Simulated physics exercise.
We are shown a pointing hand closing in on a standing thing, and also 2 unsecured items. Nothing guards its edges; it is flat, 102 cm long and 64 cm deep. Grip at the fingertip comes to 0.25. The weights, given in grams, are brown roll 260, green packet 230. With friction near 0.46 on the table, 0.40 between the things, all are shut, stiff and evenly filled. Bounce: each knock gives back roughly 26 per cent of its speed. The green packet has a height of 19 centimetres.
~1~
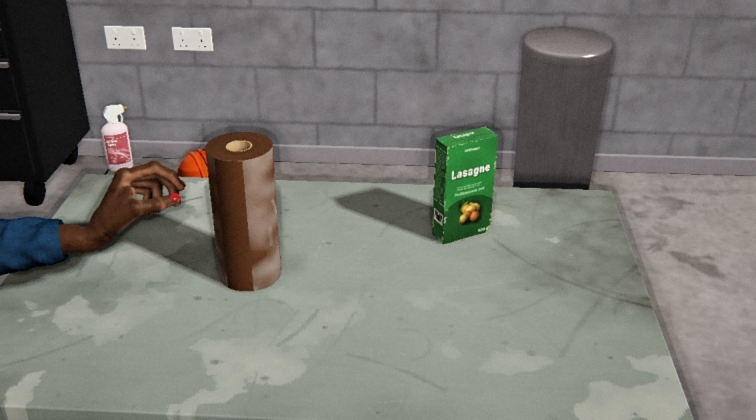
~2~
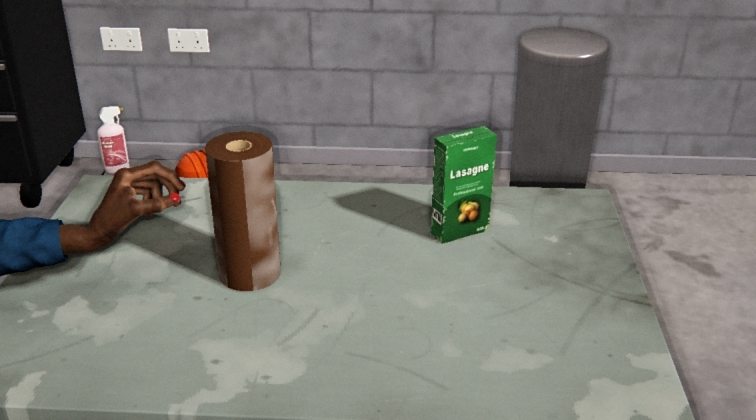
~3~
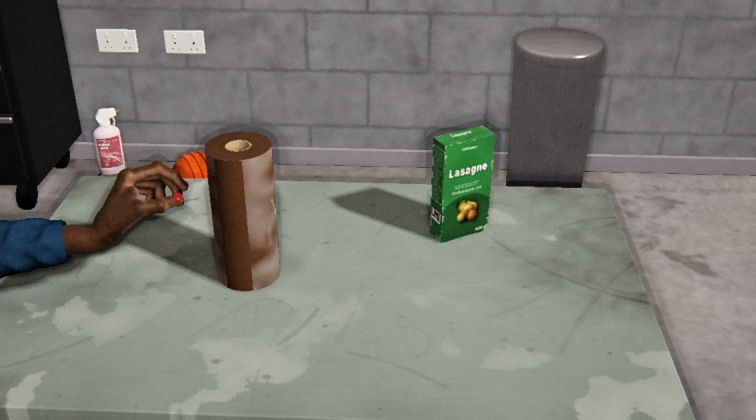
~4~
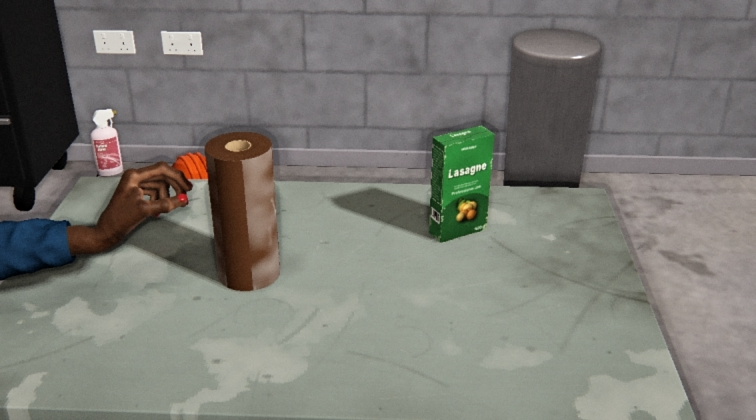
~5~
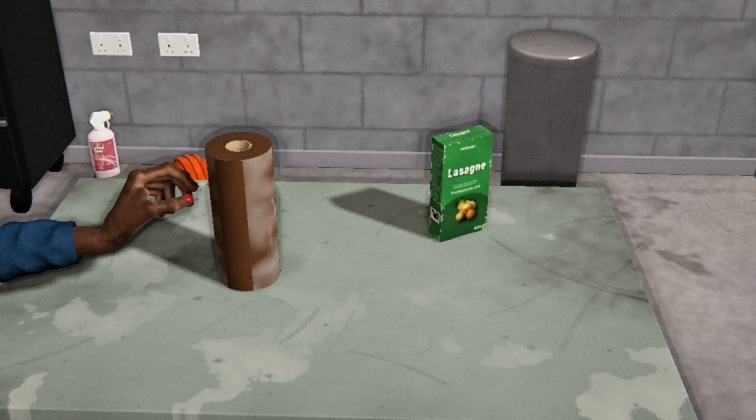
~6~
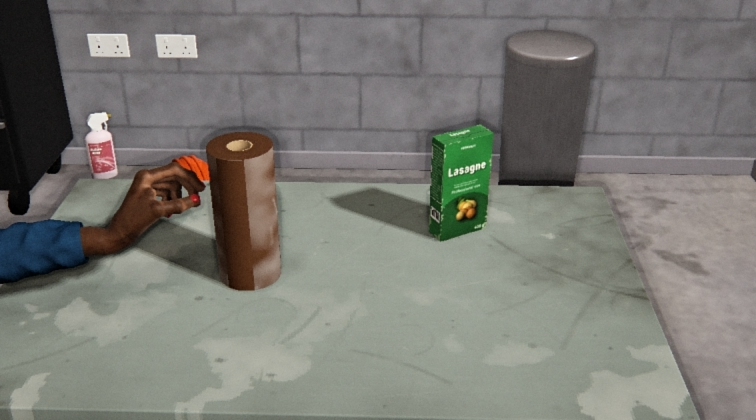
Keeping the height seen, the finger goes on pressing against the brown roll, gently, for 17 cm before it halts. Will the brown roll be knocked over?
It will go over.
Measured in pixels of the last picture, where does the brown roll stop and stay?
It ends up at about (359, 249).
Then, 0.60 s on from there, hand has come 10 cm; brown roll 21° off upright near (274, 207).
Then, 1.00 s on from there, hand has come 14 cm; brown roll 70° off upright near (336, 229).
Then, 1.10 s on from there, hand has come 15 cm; brown roll on its side near (357, 246).
In the end, toppled on the table, brown roll; green packet under 5 cm from the start. At the end, from the last picture's camera, brown roll near (359, 249).
